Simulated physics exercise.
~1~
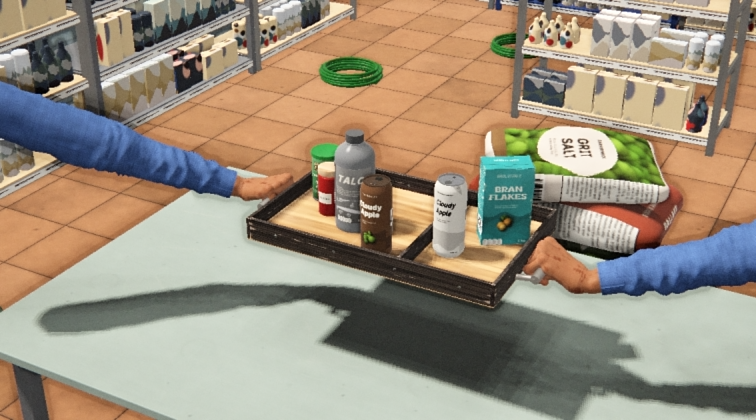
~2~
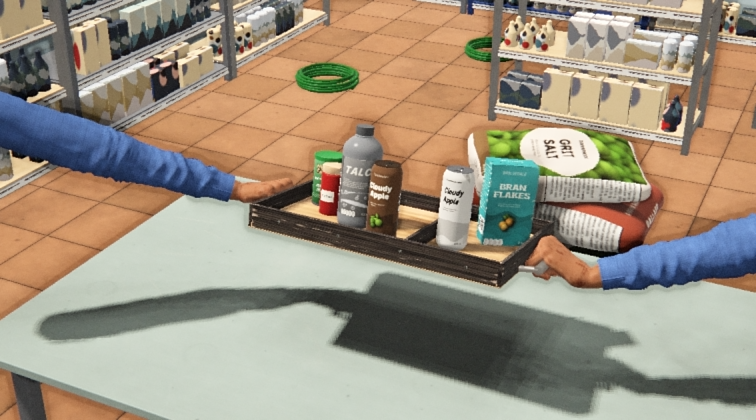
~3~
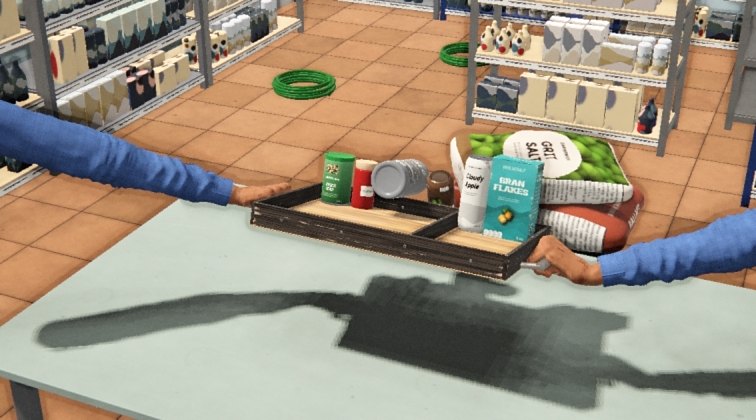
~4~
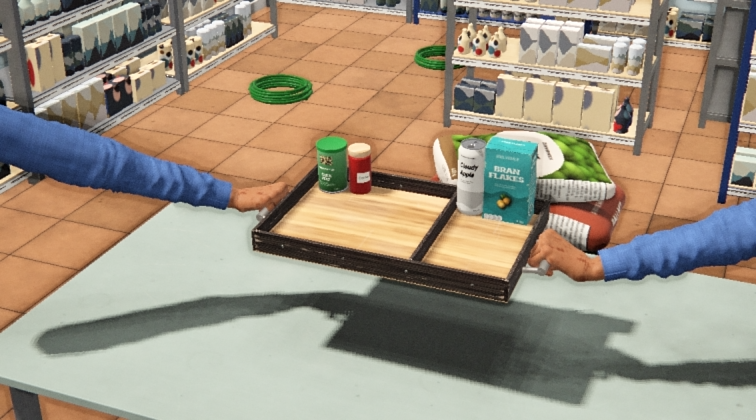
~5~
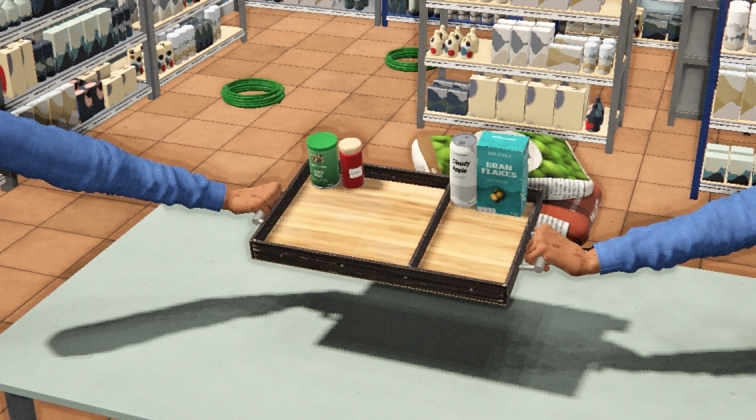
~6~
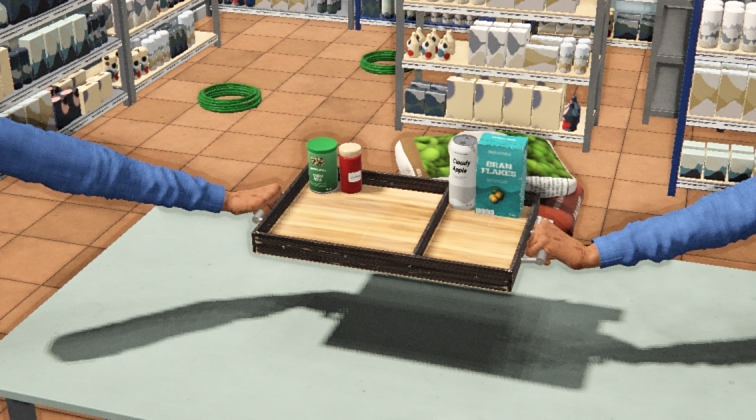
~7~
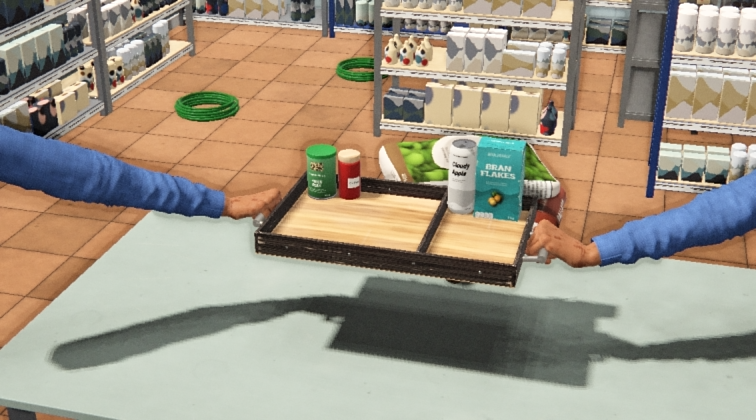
In a shop aisle, two hands hold a divided tray above a table and tip it away, so the grey bottle and brown can topple off the far side; the tray then tilts back and levels, with the green tin, red shaker, white can and turquoise packet still standing on it.
